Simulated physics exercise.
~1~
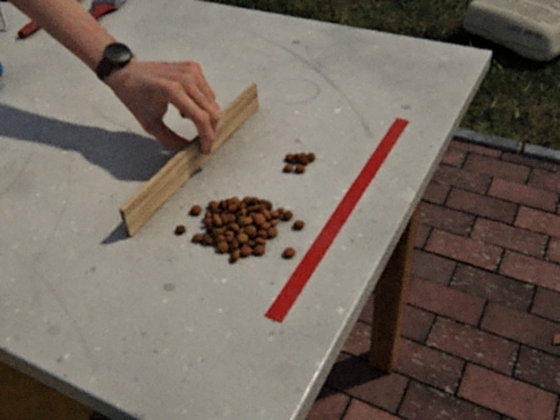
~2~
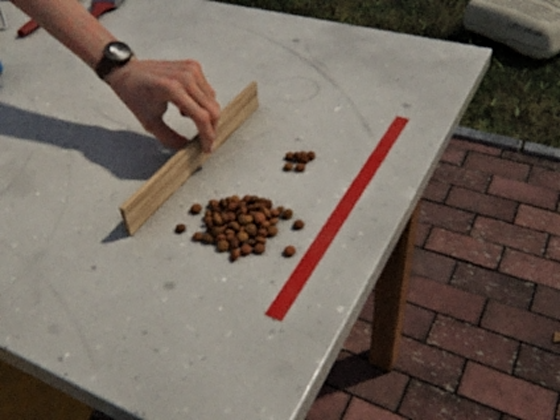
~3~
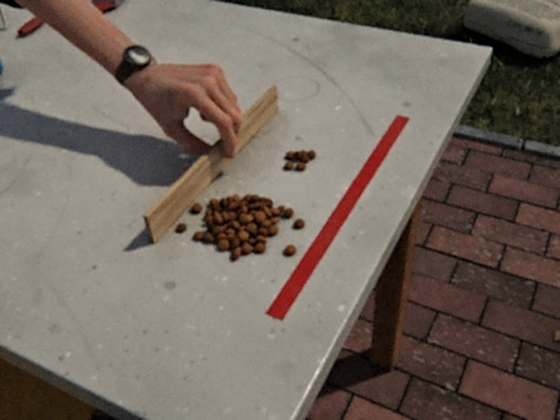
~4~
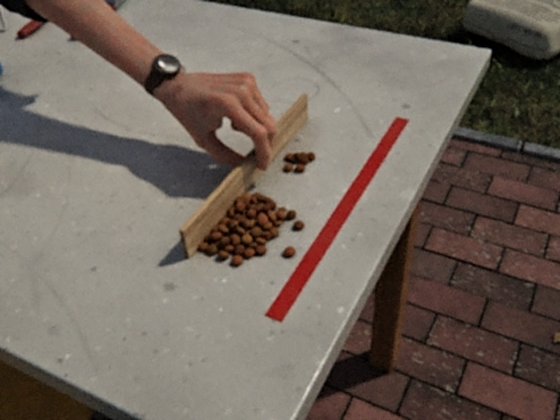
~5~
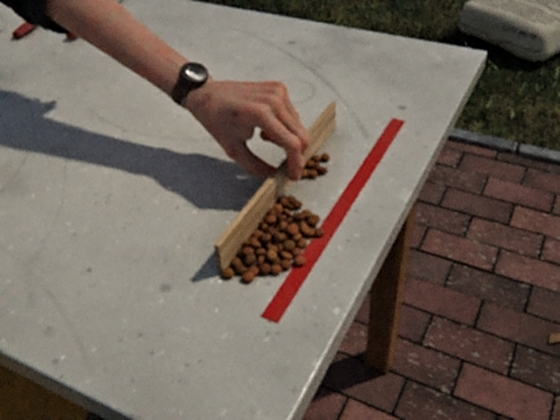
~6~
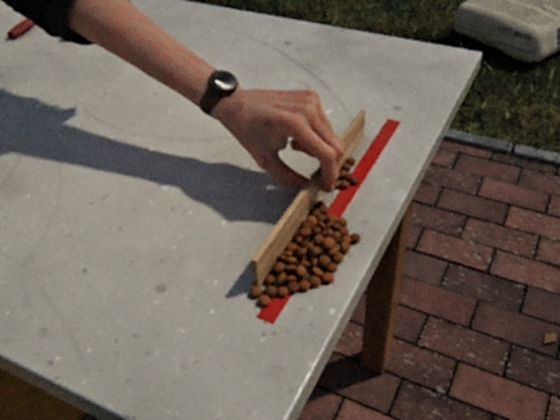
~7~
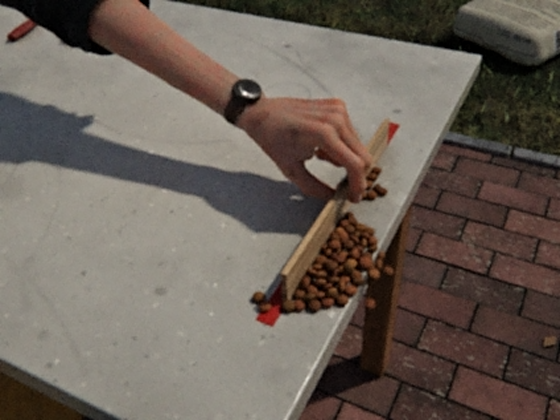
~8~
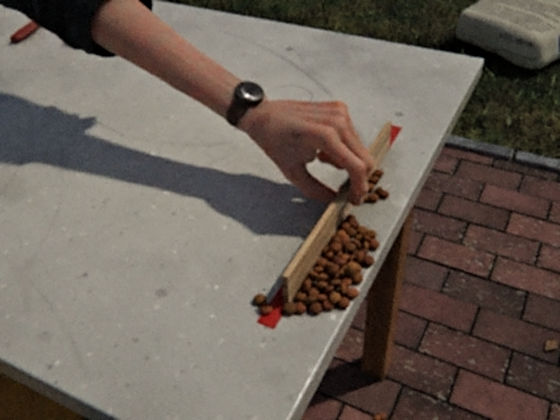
On a pale outdoor table beside red brick paving, a hand wearing a wristwatch holds a strip of wood upright, with two heaps of small brown pieces between it and a line of red tape. After a brief pause, the hand slides the strip to the right. It meets the larger near heap, then gathers the small far heap too, pushing both across the tape. The strip stops at the tape as a few near pieces tumble over the table's edge. Most of the near heap remains on the table, and the far heap stays on it entirely.
